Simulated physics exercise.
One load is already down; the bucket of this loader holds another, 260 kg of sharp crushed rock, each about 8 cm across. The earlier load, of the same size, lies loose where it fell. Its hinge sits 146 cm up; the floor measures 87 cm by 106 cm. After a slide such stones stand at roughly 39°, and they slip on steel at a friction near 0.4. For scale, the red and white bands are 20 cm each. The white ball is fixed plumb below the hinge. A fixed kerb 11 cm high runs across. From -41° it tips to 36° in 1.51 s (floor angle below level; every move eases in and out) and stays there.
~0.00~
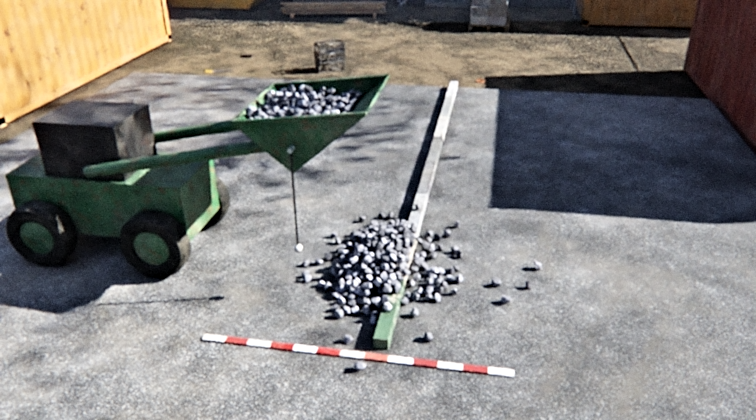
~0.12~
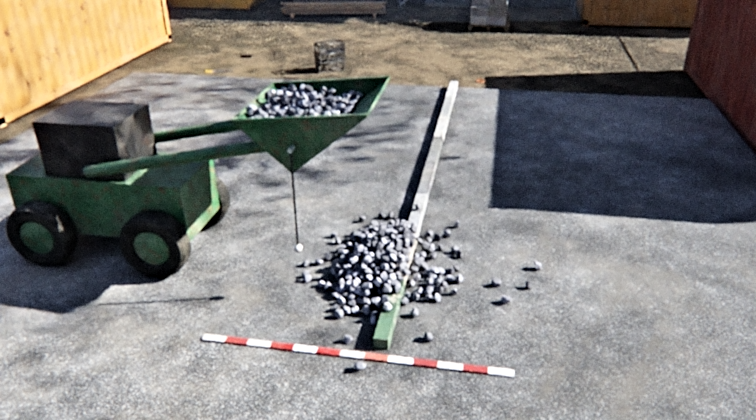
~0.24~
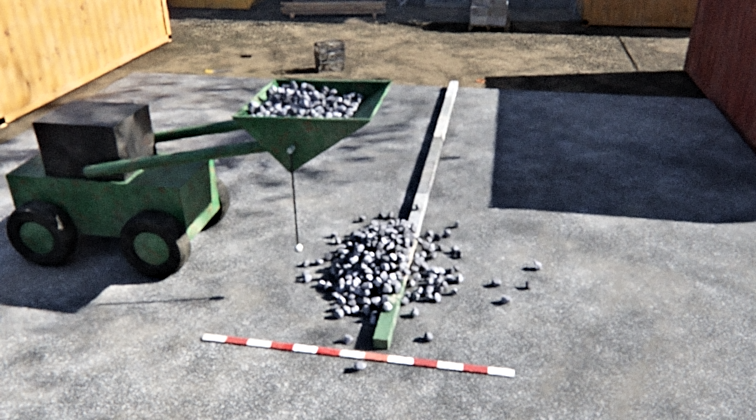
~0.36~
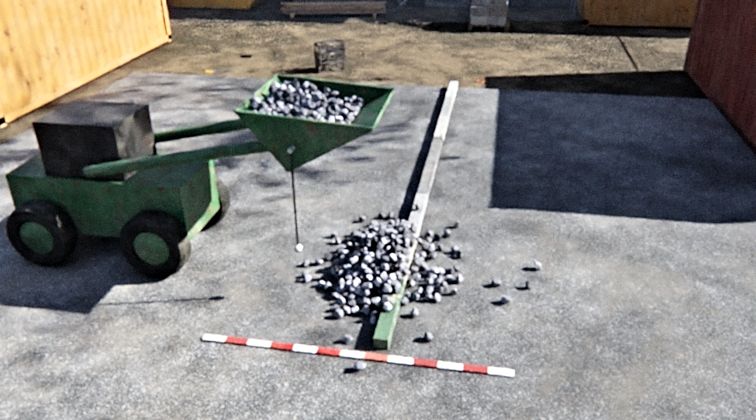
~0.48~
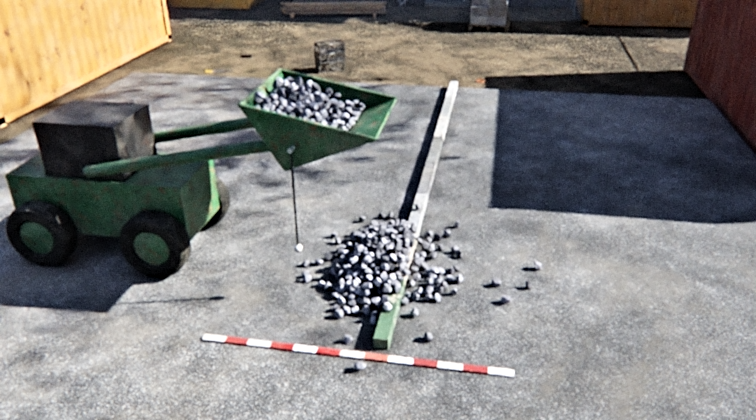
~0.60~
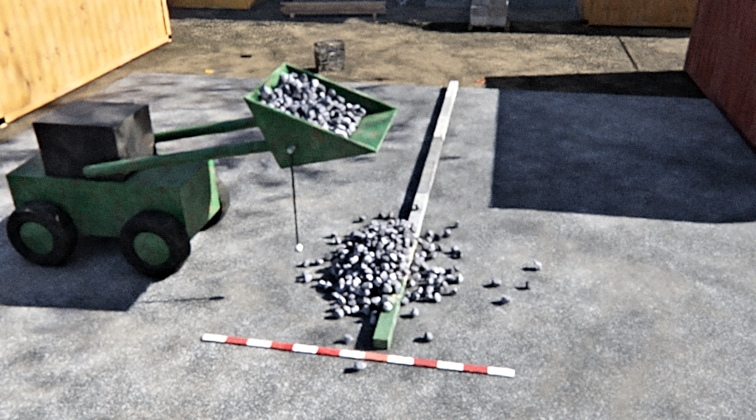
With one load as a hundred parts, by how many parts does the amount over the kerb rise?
Some 79 per cent is added.
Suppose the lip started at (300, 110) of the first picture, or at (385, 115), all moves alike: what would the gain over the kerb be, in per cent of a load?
Near 0 per cent from the first place, 100 from the second.
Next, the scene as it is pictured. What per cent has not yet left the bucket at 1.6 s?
About 75 per cent.
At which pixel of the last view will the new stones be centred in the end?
Around (430, 262).
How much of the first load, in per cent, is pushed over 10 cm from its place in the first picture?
Roughly 5 per cent of them.
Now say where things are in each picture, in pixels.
Lip at (366, 114), floor tilted -41°, highest stones at (290, 94). The earlier load is highest near (386, 247), 27 cm above ground level, 88 % on this side of the kerb, 12 % over the kerb, in the first frame.
The bucket is at -40°, its lip at (367, 116); the top of the load is at (286, 94); the stones move at 0.1 m/s on average, in the second frame.
The bucket is at -36°, its lip at (370, 121); the top of the load is at (288, 92); the stones move at 0.1 m/s on average, in the third frame.
The bucket is at -30°, its lip at (373, 129); the top of the load is at (284, 89); the stones move at 0.2 m/s on average, in the fourth frame.
Lip at (375, 140), floor tilted -23°, highest stones at (284, 85); the stones move at 0.2 m/s on average, in the fifth frame.
The bucket is at -14°, its lip at (377, 152); the top of the load is at (286, 83); the stones move at 0.3 m/s on average, in the sixth frame.
After 1.1 s the floor is at 24°; in per cent of one load, 100 in the bucket, 88 on this side of the kerb, 12 over the kerb; the foremost stones are at (487, 277).
After 1.6 s the floor is at 36°; in per cent of one load, 74 in the bucket, 113 on this side of the kerb, 13 over the kerb; the foremost stones are at (487, 277).
After 2.0 s the floor is at 36°; in per cent of one load, 25 in the bucket, 133 on this side of the kerb, 42 over the kerb; the foremost stones are at (488, 277).
After 4.6 s the floor is at 36°; in per cent of one load, 0 in the bucket, 108 on this side of the kerb, 92 over the kerb; the foremost stones are at (540, 287). Net gain over the kerb, 79.
